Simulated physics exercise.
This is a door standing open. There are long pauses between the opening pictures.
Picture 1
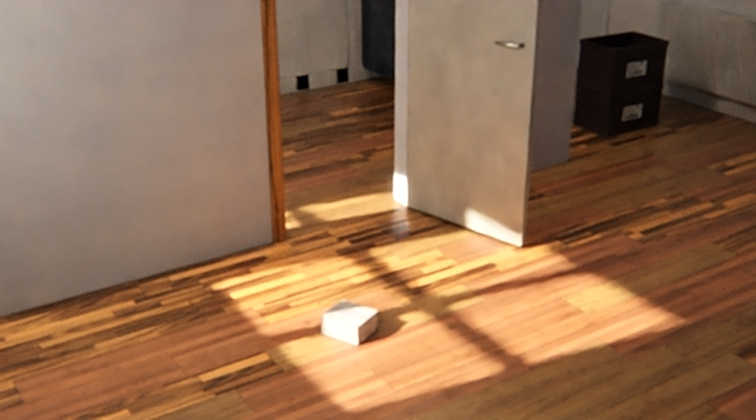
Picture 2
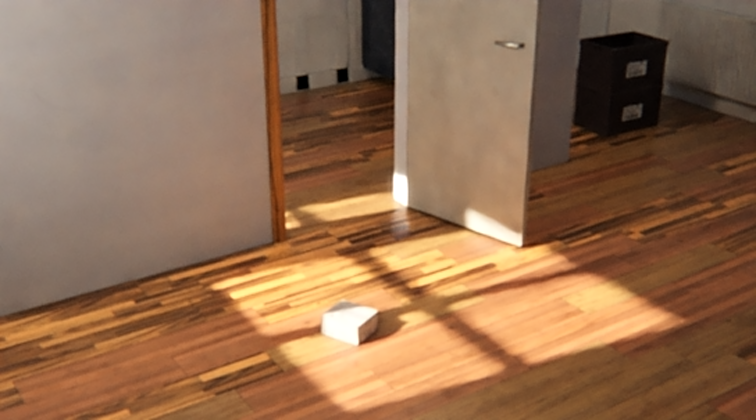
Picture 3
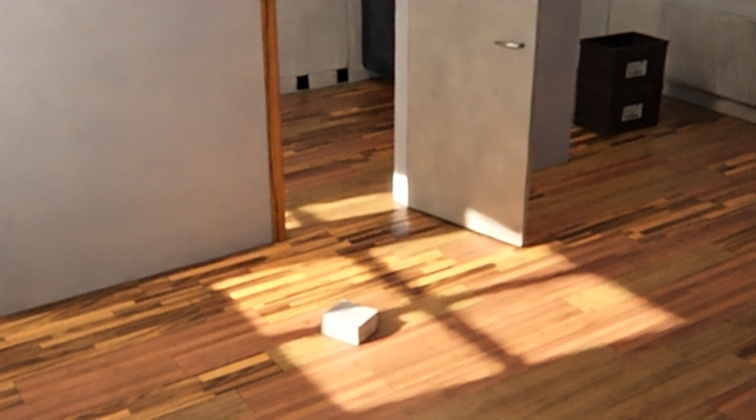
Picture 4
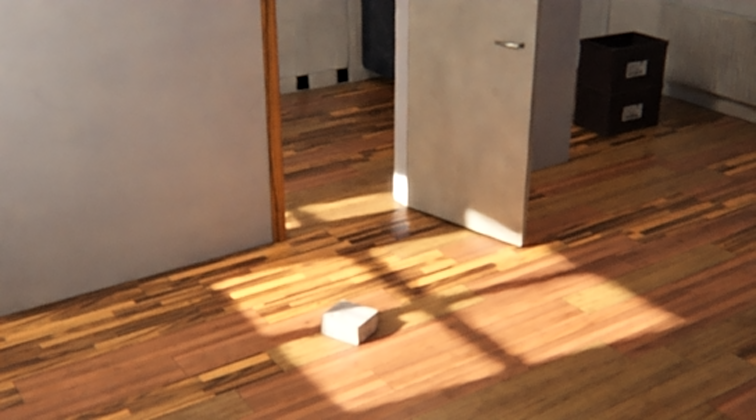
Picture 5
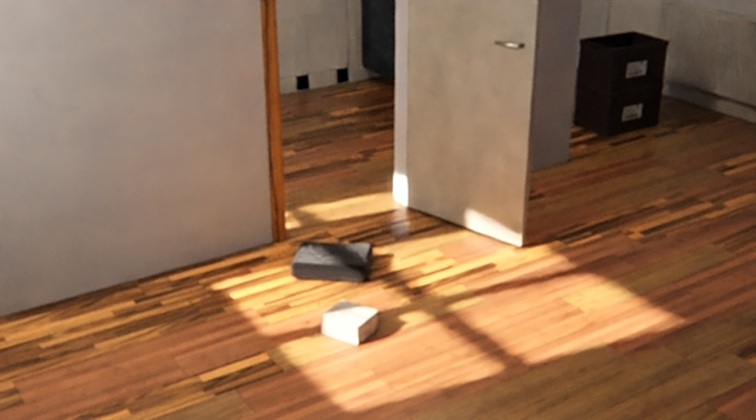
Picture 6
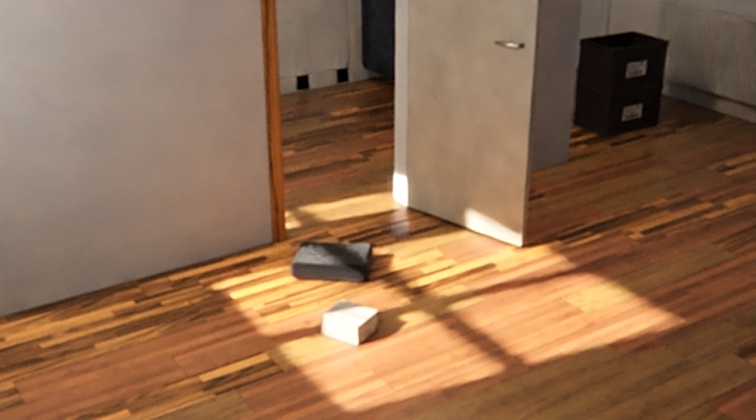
A pale grey door stands wide open in a sunlit room with a wooden floor, seen from above at a slant, with a plain wall at left and dark stacked boxes at upper right. A small white parcel sits in a patch of window light in the foreground. Nothing moves at first, then a black cushion abruptly appears on the floor just behind the parcel and lies still, the view staying fixed.
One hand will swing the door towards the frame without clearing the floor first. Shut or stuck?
As it turns out, it shuts.
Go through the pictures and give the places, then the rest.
Door wide open and still; white parcel (350, 322), in the first picture.
Door wide open and still; white parcel (350, 322), in the second picture.
Door wide open and still; white parcel (350, 322), in the third picture.
Door wide open and still; white parcel (350, 322), in the fourth picture.
Door wide open and still; white parcel (350, 322), in the fifth picture.
Door wide open and still; black cushion (333, 261); white parcel (350, 322), in the sixth picture.
Then, 1.00 s on from there, open by 51°.
Then, 1.30 s on from there, open by 28°; black cushion shifted a little near (298, 260).
In the end, open by 0°; moved from the start, black cushion; white parcel unmoved. At the end, from the last picture's camera, black cushion near (271, 258).
